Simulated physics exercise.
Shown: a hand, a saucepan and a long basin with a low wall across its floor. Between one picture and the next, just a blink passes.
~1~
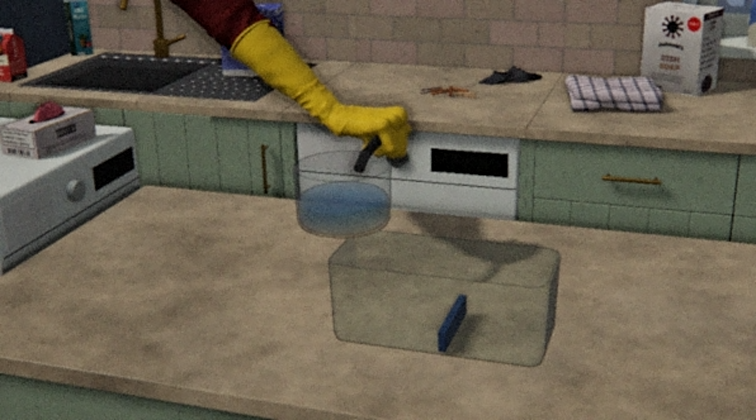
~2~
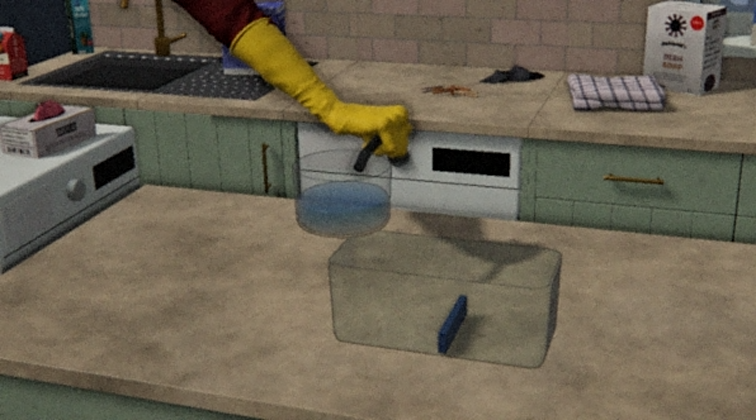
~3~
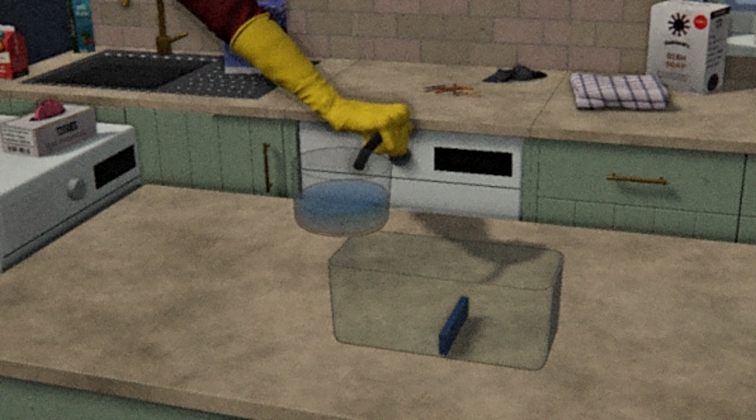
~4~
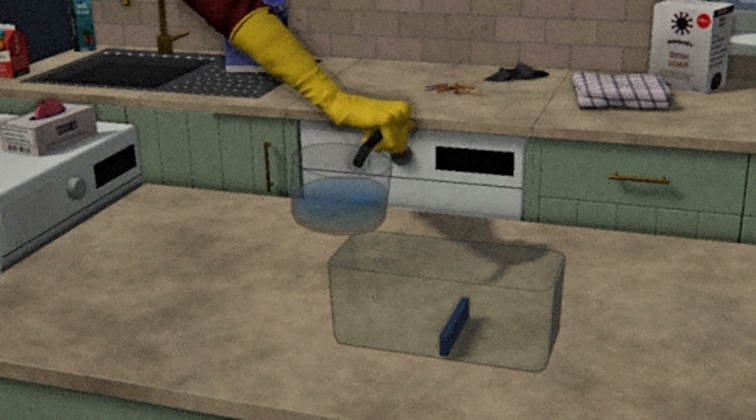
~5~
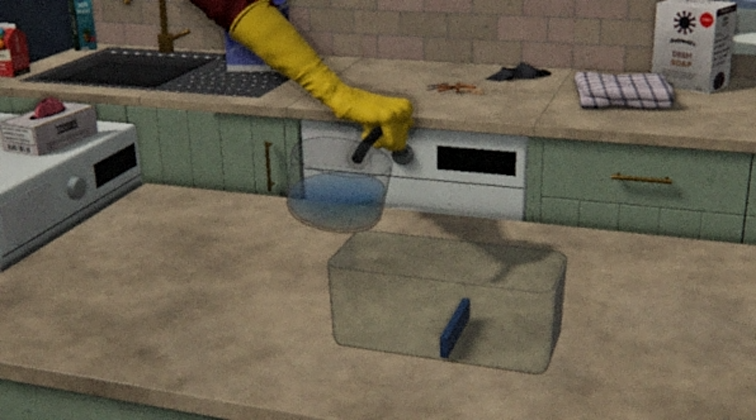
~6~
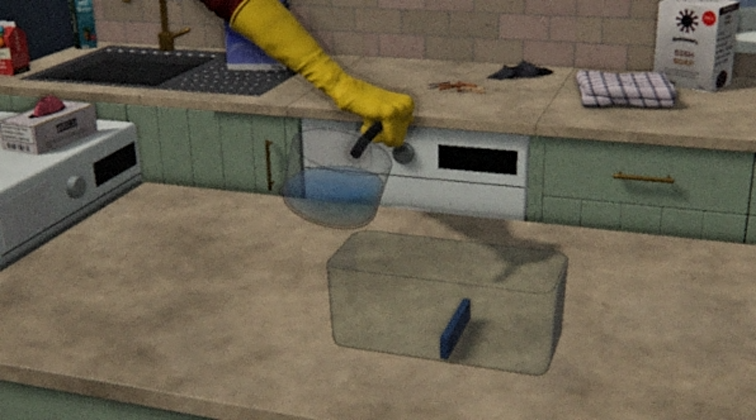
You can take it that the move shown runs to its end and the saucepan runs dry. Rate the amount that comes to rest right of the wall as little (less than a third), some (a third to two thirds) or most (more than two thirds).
Most.
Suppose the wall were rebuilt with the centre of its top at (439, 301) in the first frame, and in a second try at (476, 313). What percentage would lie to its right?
Well, it's close to 95 per cent for the first one, then 10 per cent for the other.
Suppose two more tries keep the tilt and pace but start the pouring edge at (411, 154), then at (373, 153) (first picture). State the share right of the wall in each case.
Roughly 85 in a hundred the first time and 50 in a hundred the second.
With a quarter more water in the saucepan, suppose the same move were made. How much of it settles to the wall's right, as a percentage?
I'd say roughly 75 percent.
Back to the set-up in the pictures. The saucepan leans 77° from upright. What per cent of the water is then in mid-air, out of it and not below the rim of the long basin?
25 per cent.
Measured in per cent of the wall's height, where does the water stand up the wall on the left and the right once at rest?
Left part: 20 per cent; right part: 80.
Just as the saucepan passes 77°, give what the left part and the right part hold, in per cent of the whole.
On the left 0 %, on the right 0 %.
A moment on, the saucepan is tipped on its side and 74 per cent is still to pour, 0 is left of the wall and 0 right of it.
Next, the saucepan is tipped right over and 11 per cent is still to pour, 13 is left of the wall and 53 right of it.
Then the saucepan is tipped right over and 0 per cent is still to pour, 16 is left of the wall and 83 right of it.
Later the saucepan is tipped right over and 0 per cent is still to pour, 19 is left of the wall and 80 right of it.
At rest 19 per cent lies left of the wall, 80 right of it and 1 outside.
